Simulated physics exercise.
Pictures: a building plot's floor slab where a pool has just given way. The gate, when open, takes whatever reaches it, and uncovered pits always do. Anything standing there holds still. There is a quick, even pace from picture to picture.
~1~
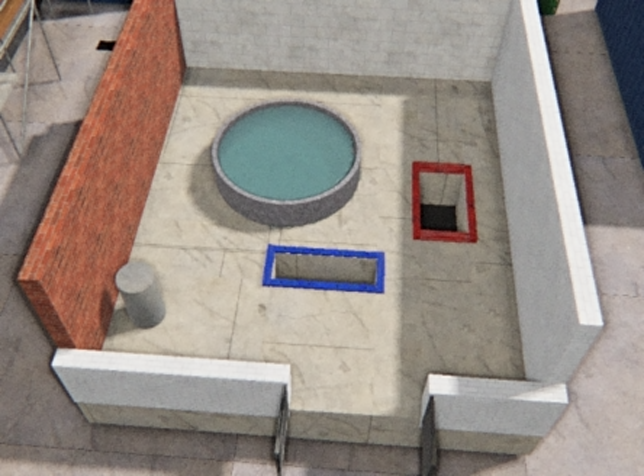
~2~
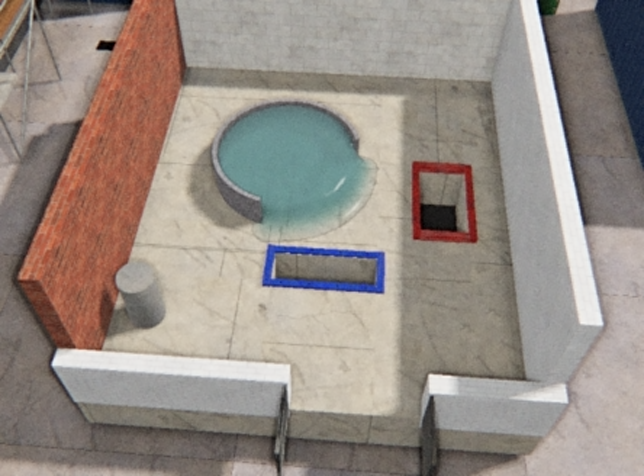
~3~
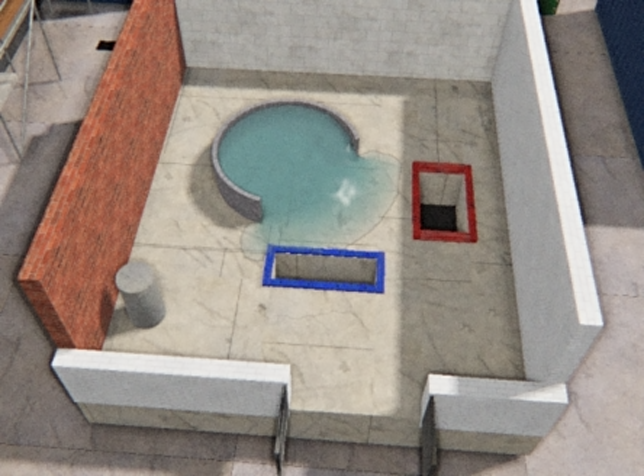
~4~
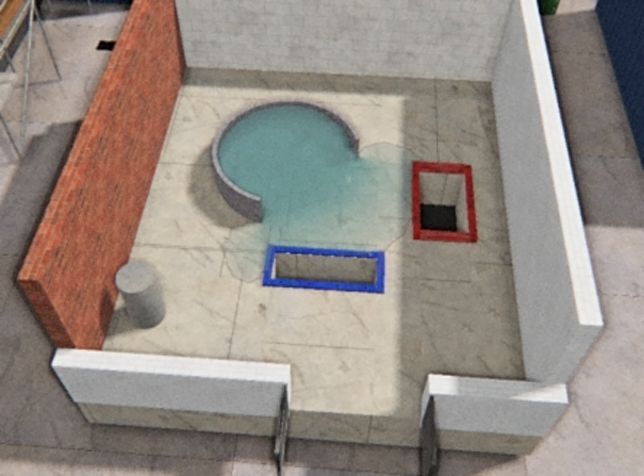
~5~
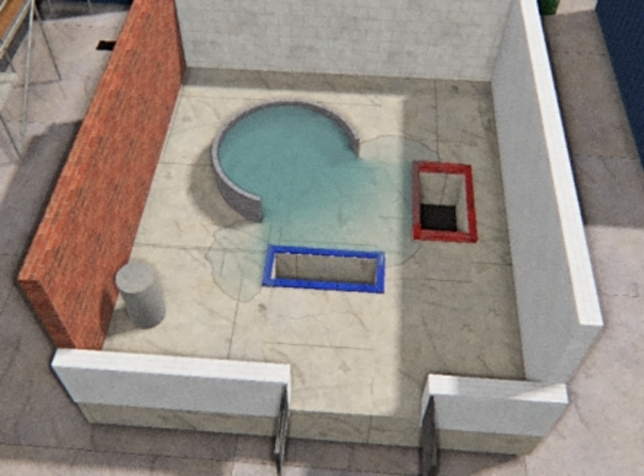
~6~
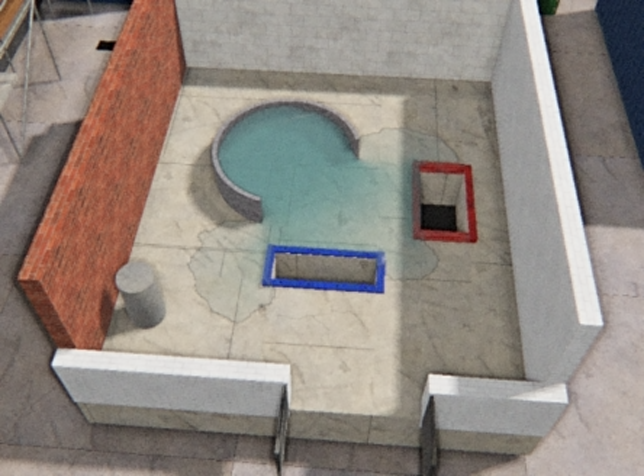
Teal water lies still in a round grey-walled pool on a pale walled floor slab, seen from a fixed high angle. A red-framed opening sits to the right, a blue-framed one in front, and a grey cylinder stands by the brick wall at left. The pool's front-right wall gives way, and water pours out, spreading thinly towards the front and right, around the blue frame and up to the red.
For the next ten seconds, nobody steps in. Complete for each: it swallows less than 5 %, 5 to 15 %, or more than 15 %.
Completed: The gate swallows 5 to 15 %; the red pit swallows 5 to 15 %; the blue pit swallows more than 15 %.
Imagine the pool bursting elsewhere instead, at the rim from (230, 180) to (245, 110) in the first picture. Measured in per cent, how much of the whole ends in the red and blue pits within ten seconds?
Red: 0 percent; blue: 2 percent.
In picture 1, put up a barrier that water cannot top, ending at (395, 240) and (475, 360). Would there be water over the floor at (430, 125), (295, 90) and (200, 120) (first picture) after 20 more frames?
Point by point: First swamped, next spared, last spared.
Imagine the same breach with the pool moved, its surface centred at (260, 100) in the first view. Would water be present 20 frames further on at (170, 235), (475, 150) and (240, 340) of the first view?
Looking at all three, I'd call them bone dry, swamped, swamped.
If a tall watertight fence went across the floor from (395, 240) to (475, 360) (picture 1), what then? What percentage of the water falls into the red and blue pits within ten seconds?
The red pit takes 12 per cent and the blue pit 40 per cent.
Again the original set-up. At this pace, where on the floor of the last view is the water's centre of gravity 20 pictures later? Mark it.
I'd say near (352, 231).
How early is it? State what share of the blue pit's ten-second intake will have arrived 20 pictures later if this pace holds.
Some 80 per cent.
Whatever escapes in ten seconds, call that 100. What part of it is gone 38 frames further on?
Near 90 %.
A moment on, water covers 25 % of the floor; the gate 0 %, the red pit 3 %, the blue pit 12 %.
Next, water covers 35 % of the floor; the gate 0 %, the red pit 6 %, the blue pit 21 %.
Then, water covers 40 % of the floor; the gate 1 %, the red pit 8 %, the blue pit 29 %.
Later, water covers 65 % of the floor; the gate 5 %, the red pit 8 %, the blue pit 34 %.
In the end, water covers 75 % of the floor; the gate 9 %, the red pit 8 %, the blue pit 35 %.
